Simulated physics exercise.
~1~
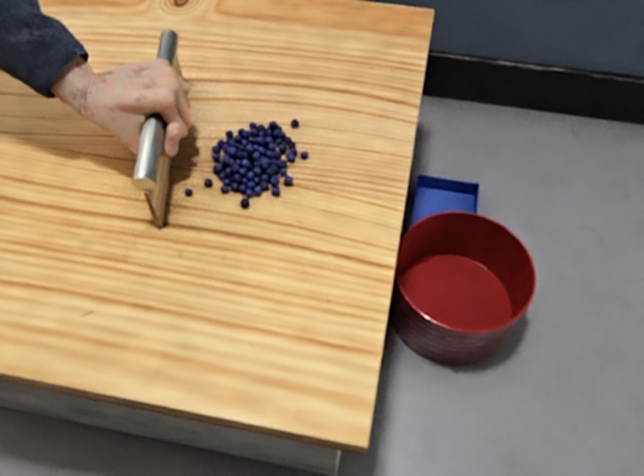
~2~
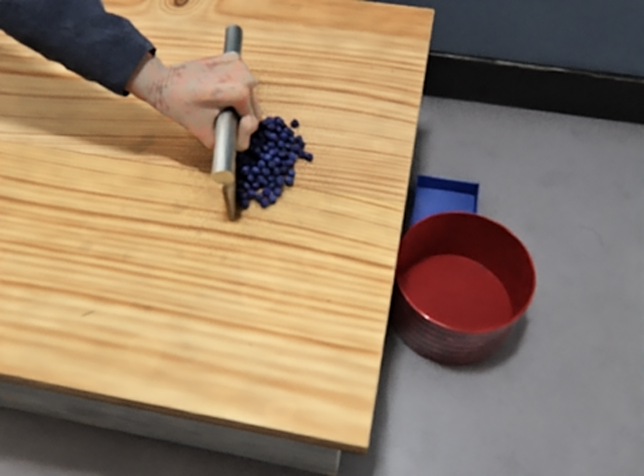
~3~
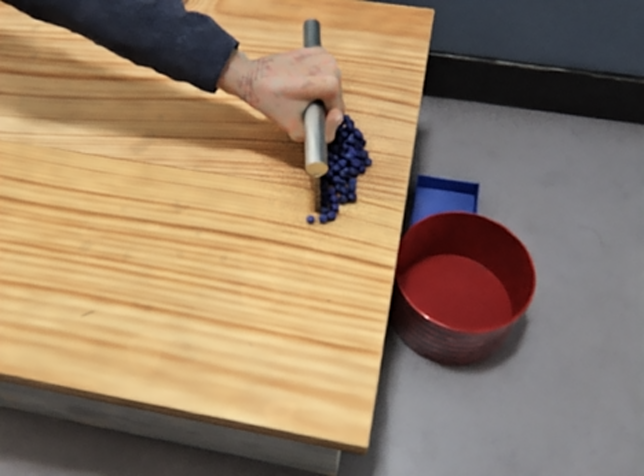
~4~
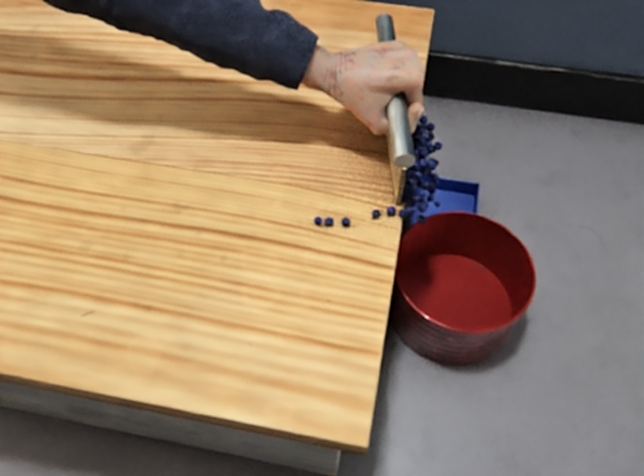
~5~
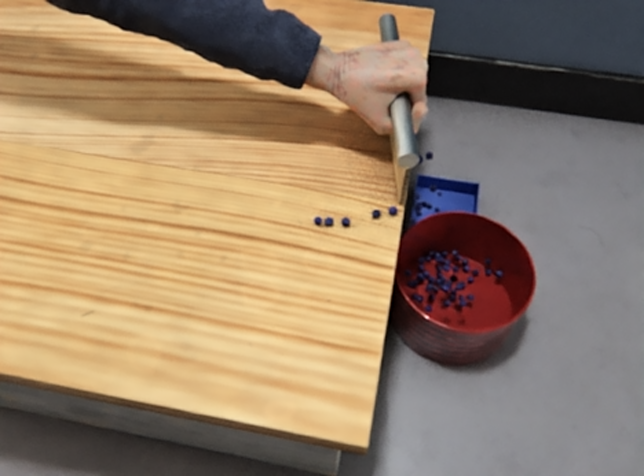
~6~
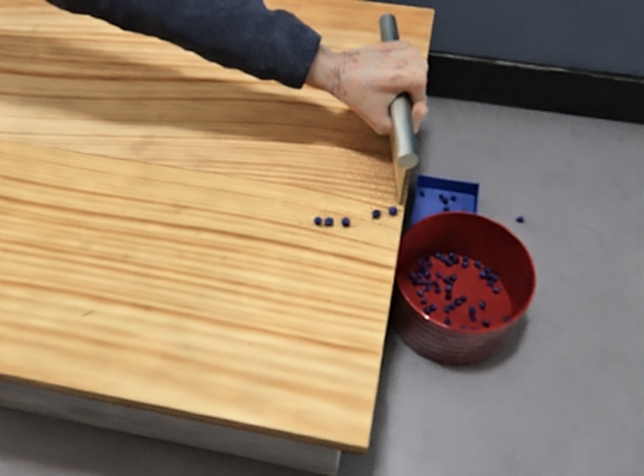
A hand scrapes blueberries right off a wooden table, many landing in a red pot.
